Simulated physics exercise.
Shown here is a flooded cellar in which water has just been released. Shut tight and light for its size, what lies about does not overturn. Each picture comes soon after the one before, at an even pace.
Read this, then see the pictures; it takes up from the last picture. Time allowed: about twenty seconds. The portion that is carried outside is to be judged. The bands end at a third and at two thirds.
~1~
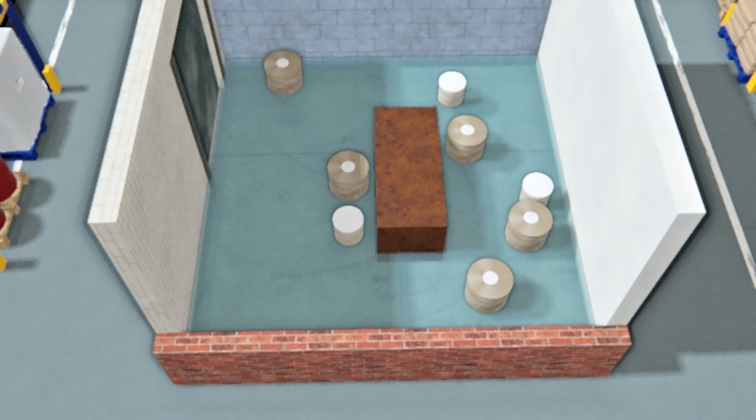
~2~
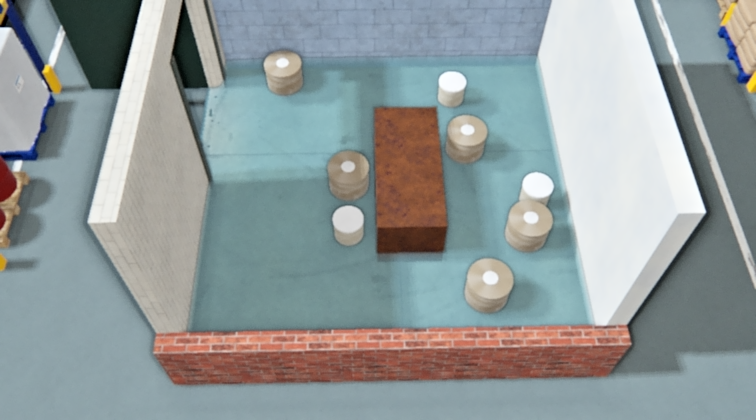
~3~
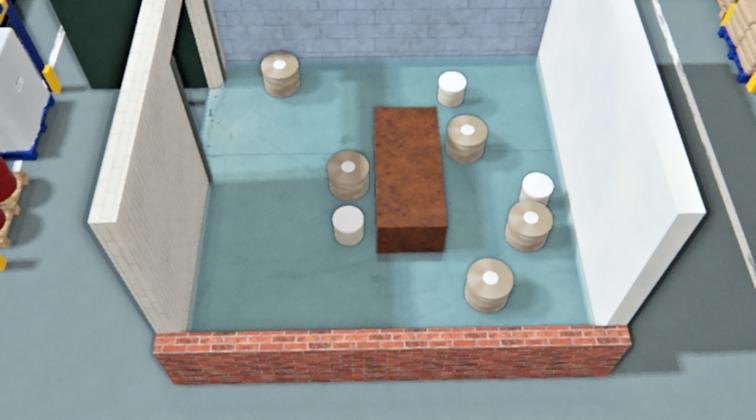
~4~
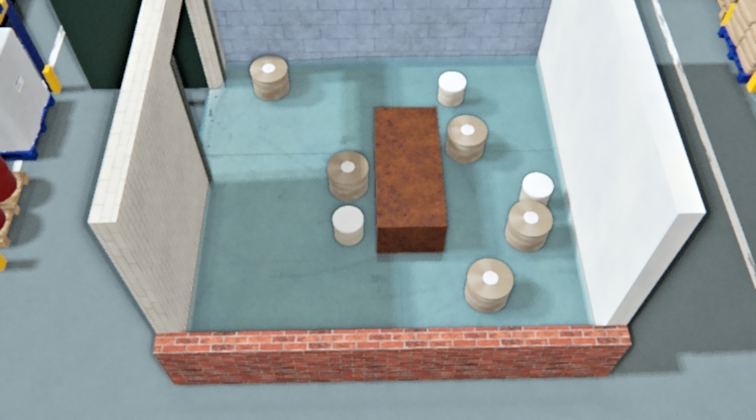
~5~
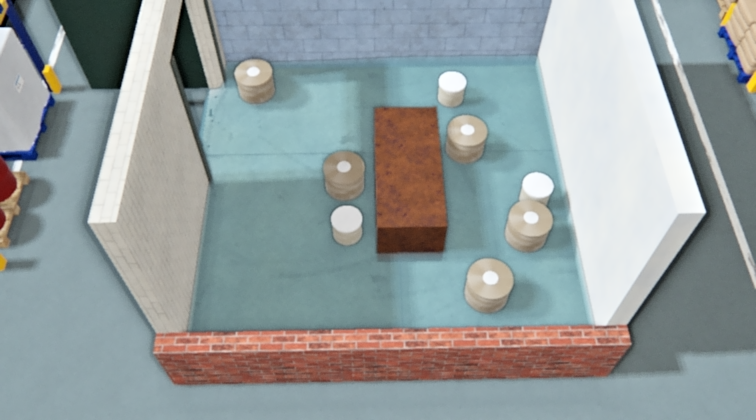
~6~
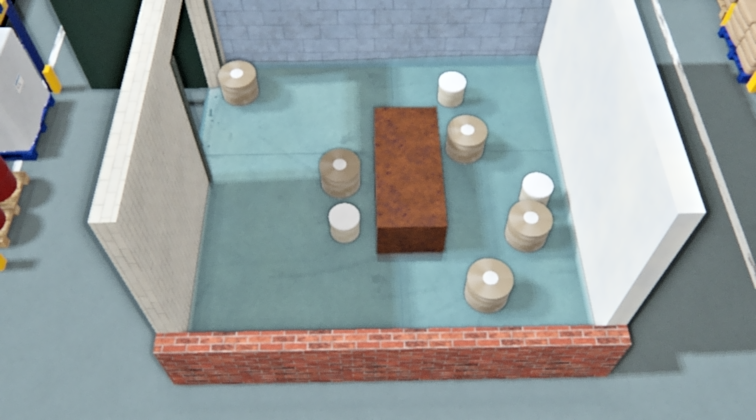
I expect the portion to fall within the middle band.
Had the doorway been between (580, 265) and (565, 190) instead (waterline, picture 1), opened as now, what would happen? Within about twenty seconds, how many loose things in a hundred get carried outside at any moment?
60 per cent.
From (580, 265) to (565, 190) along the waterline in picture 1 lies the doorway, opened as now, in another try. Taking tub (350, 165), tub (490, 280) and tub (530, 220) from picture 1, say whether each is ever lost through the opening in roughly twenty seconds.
Remains, swept away, swept away.
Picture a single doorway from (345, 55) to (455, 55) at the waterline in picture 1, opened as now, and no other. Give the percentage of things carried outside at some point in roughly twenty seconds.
I'd put it near 90 per cent.
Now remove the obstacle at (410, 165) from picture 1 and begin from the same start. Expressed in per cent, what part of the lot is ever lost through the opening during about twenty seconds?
By my count it is 60 per cent.
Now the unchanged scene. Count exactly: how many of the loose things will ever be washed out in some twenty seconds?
Count: 4.
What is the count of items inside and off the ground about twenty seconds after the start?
Count: 4.
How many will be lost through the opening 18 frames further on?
I make it 1.
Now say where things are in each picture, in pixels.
In the first picture, a tub at (283, 63) floats; a tub at (348, 167), afloat; 0 of 8 have shifted.
In the second picture, a tub at (283, 63), afloat; a tub at (348, 167) floats; 0 of 8 have shifted.
In the third picture, a tub at (280, 65) floats, close to its start; a tub at (348, 167) floats; 0 of 8 have shifted.
In the fourth picture, a tub at (269, 69), afloat, close to its start; a tub at (348, 167), afloat; 1 of 8 have shifted.
In the fifth picture, a tub at (253, 72) floats, a stride from its start; a tub at (344, 167) floats, close to its start; 1 of 8 have shifted.
In the sixth picture, a tub at (237, 74) floats, a stride from its start; a tub at (340, 165), afloat, close to its start; 3 of 8 have shifted.
A moment on, 1 of 8 are out; 7 afloat.
Next, 1 of 8 are out; 7 afloat.
Later, 4 of 8 are out; 4 afloat.
In the end, 4 of 8 are out; 4 afloat.
